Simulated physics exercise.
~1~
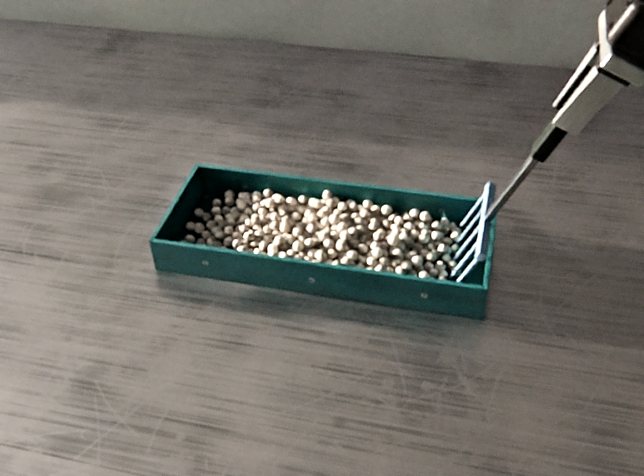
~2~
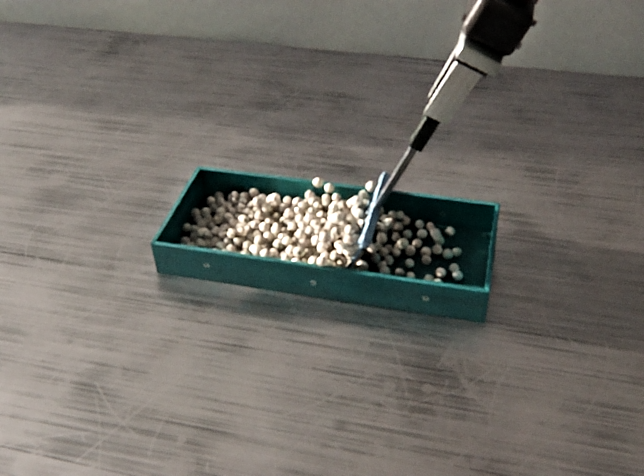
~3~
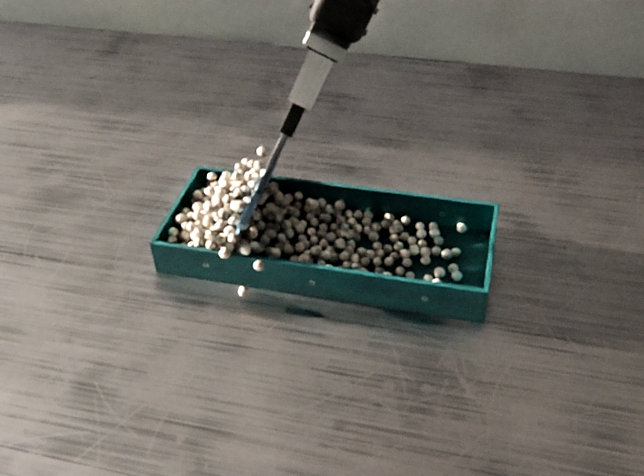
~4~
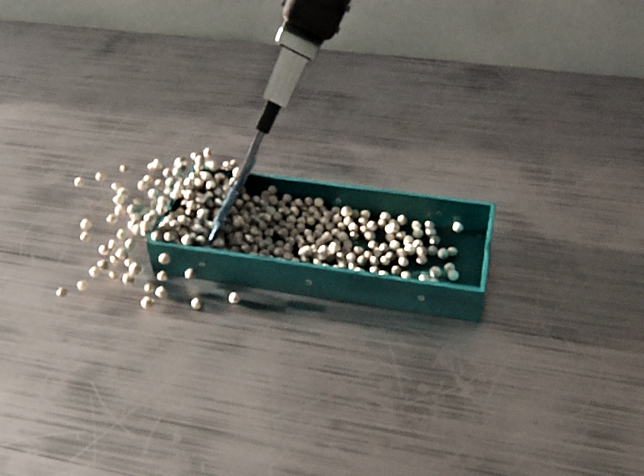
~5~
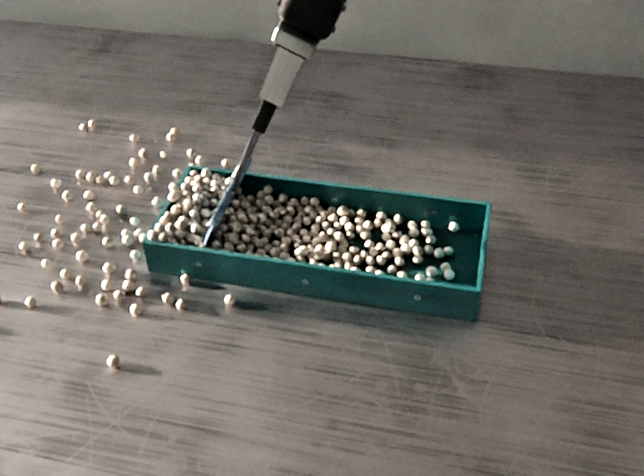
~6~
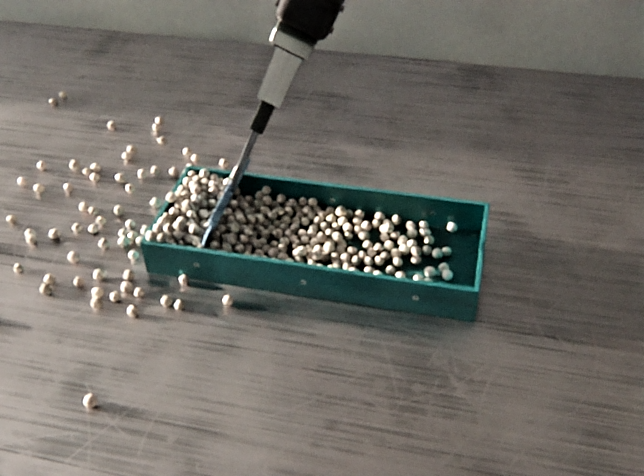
A rake held by a robot arm sweeps left through pale beads in a green tray, heaping them against the left end until many spill over, then stops there as the loose beads scatter across the table and most remain in the tray.
